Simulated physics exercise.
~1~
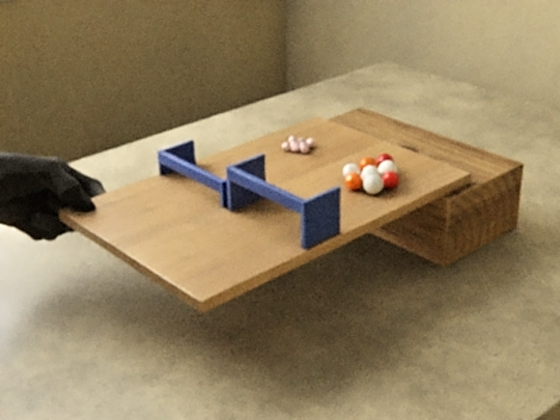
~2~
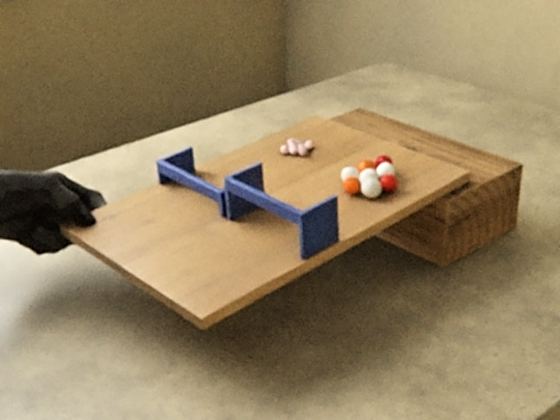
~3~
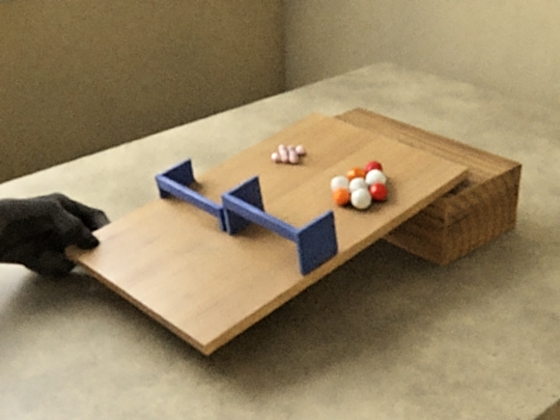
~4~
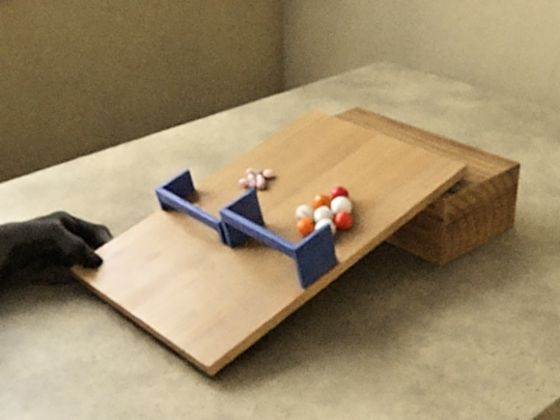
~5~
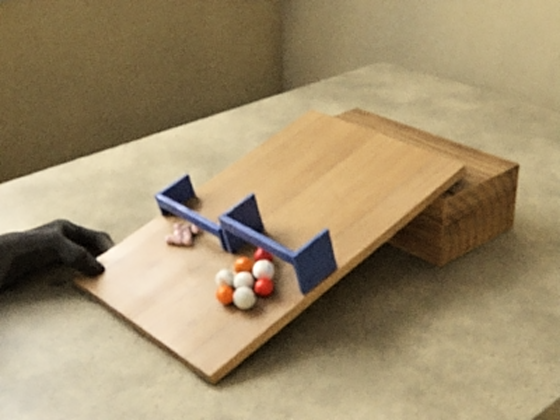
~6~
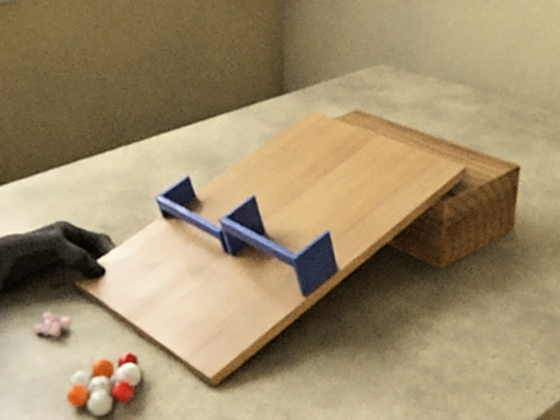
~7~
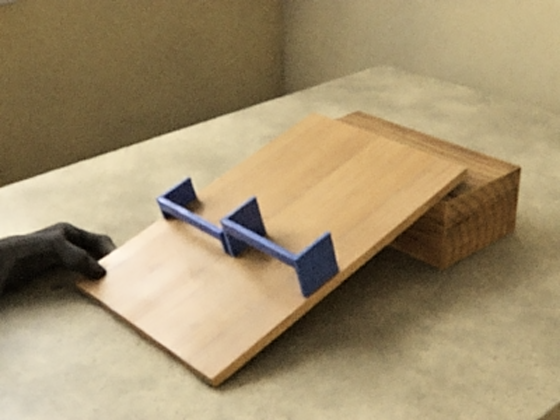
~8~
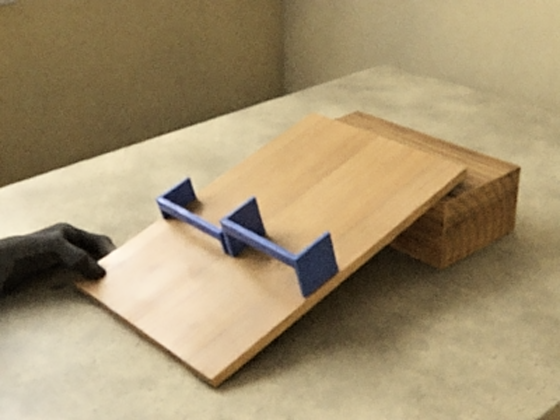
On a grey tabletop, a dark-gloved hand lowers the free end of a wooden board propped on a block, and clusters of red, orange and white balls and small pink pieces slide beneath two blue bars, off the board and out of view, leaving it tilted and empty.
